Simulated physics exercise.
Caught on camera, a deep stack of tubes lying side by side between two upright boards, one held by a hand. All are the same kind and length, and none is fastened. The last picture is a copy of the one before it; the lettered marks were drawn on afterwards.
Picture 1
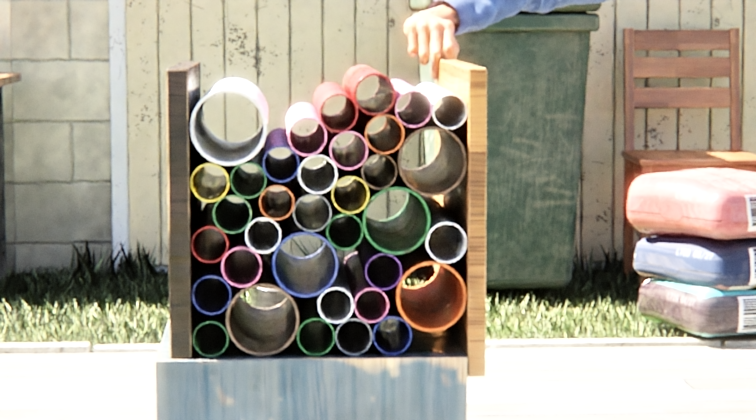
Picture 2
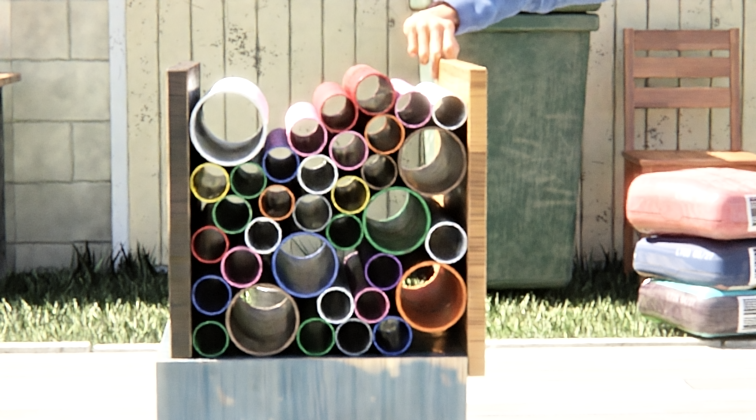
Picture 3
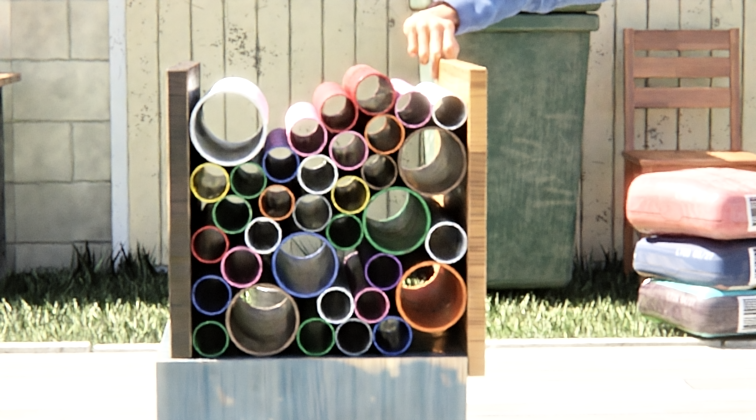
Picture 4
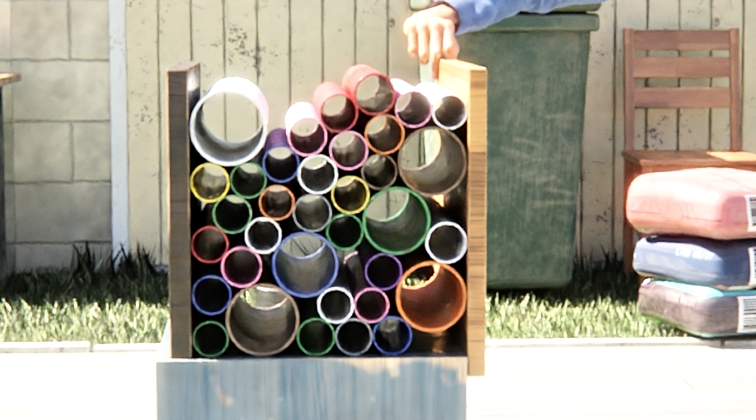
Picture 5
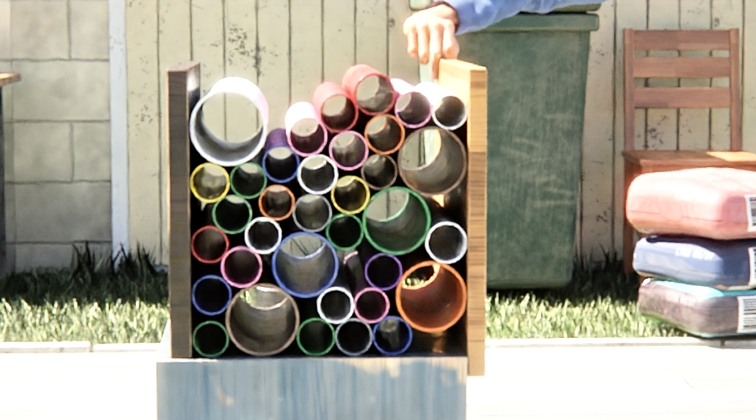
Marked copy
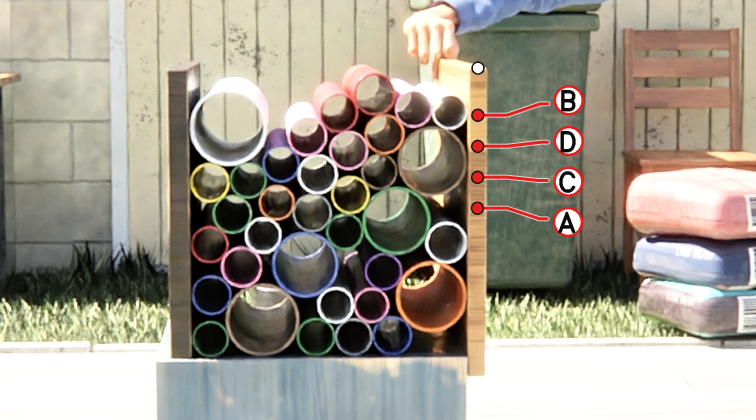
In a sunlit yard, seen straight on from the front, a pale fence and block wall stand behind a strip of grass. Open-ended tubes rimmed in white, red, green, blue, yellow, purple and orange lie stacked between two upright wooden boards, with a green bin, chair and piled bags to the right. A hand rests atop the right board, and nothing visibly moves, the camera included.
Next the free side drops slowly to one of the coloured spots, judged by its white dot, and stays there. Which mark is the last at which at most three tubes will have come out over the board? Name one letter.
Lower it to A and no more.
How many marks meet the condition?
Four of the four.
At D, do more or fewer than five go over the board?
Fewer than five.
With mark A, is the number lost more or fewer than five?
At A, fewer than five.
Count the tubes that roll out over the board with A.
With A, one.
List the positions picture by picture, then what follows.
A white tube (446, 242); a brown tube (380, 172); a green tube (232, 214), in the first frame.
A green tube (232, 214); a green tube (248, 180), in the second frame.
A pink tube (413, 109); side board (459, 204), in the third frame.
A green tube (211, 339); an orange tube (432, 296), in the fourth frame.
A white tube (446, 242); a brown tube (380, 172); a green tube (232, 214), in the fifth frame.
On the marked copy, A at (478, 208); B at (478, 115); C at (478, 177); D at (478, 146); the white dot at (478, 68).
Taking A. A third of the way, top of the board (468, 132).
Two thirds of the way, top of the board (467, 205).
When it is over, top of the board (467, 207), one out over the board.
As for the rest, B none out over the board; C one out over the board; D one out over the board.
